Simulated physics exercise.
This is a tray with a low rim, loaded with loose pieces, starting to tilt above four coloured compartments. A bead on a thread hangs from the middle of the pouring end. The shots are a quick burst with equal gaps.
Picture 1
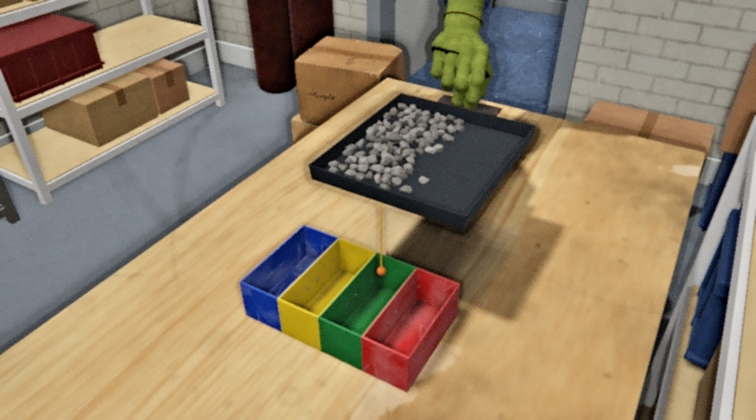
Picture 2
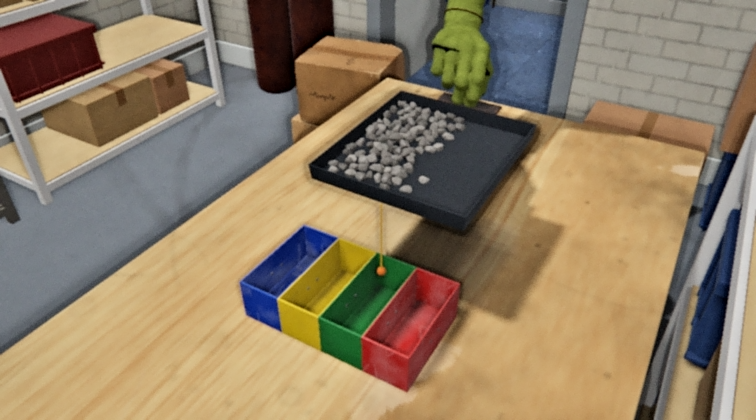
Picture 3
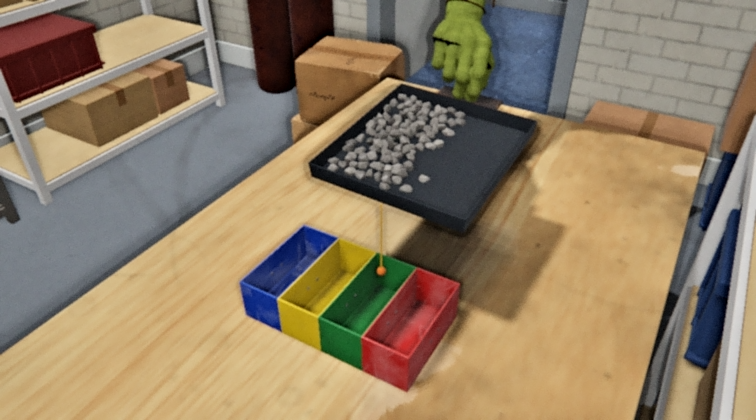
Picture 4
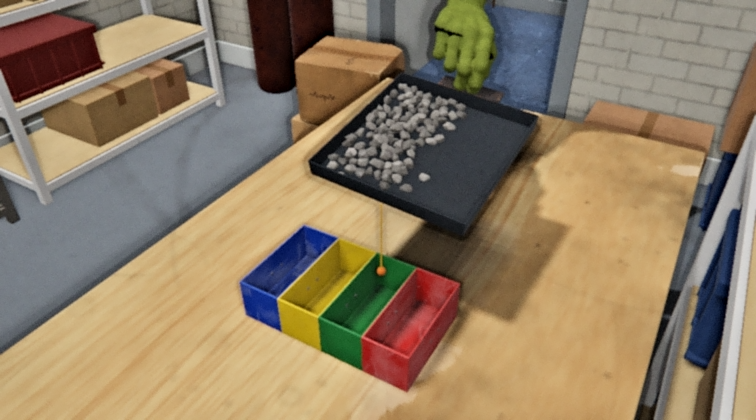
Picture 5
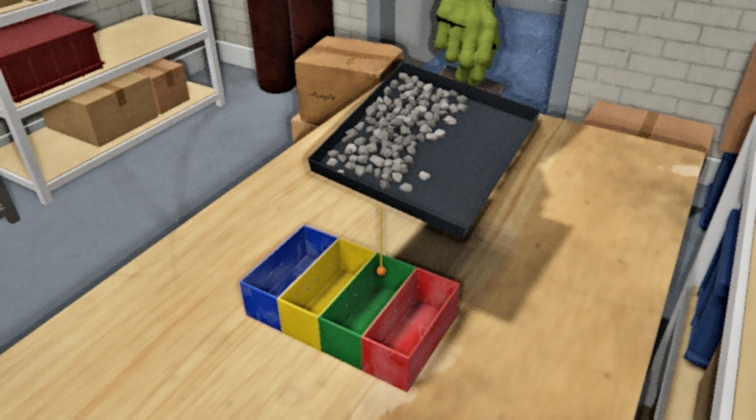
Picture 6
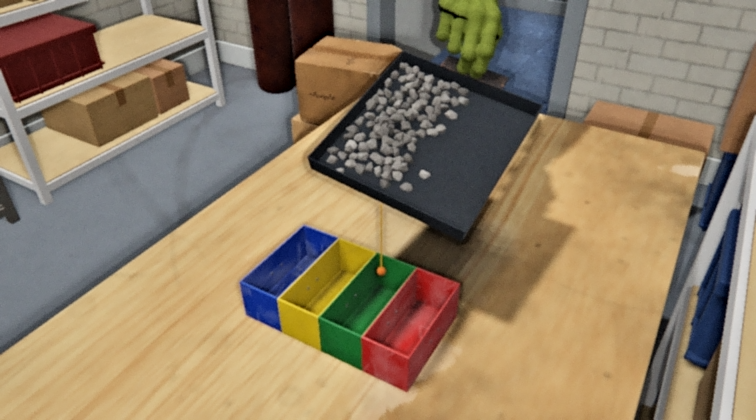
A green-gloved hand is at the far edge of a dark tray above a wooden table, in a storeroom with shelves and cardboard boxes seen from above. Grey gravel covers the tray's left part, and an orange bead hangs on a thread over blue, yellow, green and red compartments. The tray's far side rises slowly and its near edge tilts lowest at the right corner, while the camera stays still.
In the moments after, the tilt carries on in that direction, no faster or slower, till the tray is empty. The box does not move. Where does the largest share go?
It favours the red compartment.
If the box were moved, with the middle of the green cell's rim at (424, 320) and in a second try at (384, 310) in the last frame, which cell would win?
One: The cell in green. Two: Red.
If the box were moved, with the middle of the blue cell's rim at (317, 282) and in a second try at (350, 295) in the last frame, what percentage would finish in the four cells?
The first gives 90 %, the second 90 %.
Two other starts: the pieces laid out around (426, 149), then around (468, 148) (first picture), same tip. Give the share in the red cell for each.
First some 50, then 40 per cent.
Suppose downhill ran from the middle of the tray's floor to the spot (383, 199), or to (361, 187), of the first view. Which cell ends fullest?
At the first place yellow, at the second the yellow one.
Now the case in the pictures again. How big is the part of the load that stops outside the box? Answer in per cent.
It comes to 50 per cent or so.
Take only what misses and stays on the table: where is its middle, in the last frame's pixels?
At about (471, 370).
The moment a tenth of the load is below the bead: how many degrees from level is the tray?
Roughly 70°.
Soon, tray tipped steeply; nearly all on the tray; a stray few falling or outside the box.
A while on, tray tipped right over; about half on the tray; about a quarter in the red cell; about a third falling or outside the box.
Towards the end, tray tipped past a quarter turn; about half in the red cell; about half falling or outside the box.
Finally, tray tipped past a quarter turn; about half in the red cell; none in the green cell; none in the yellow cell; none in the blue cell; about half outside the box.
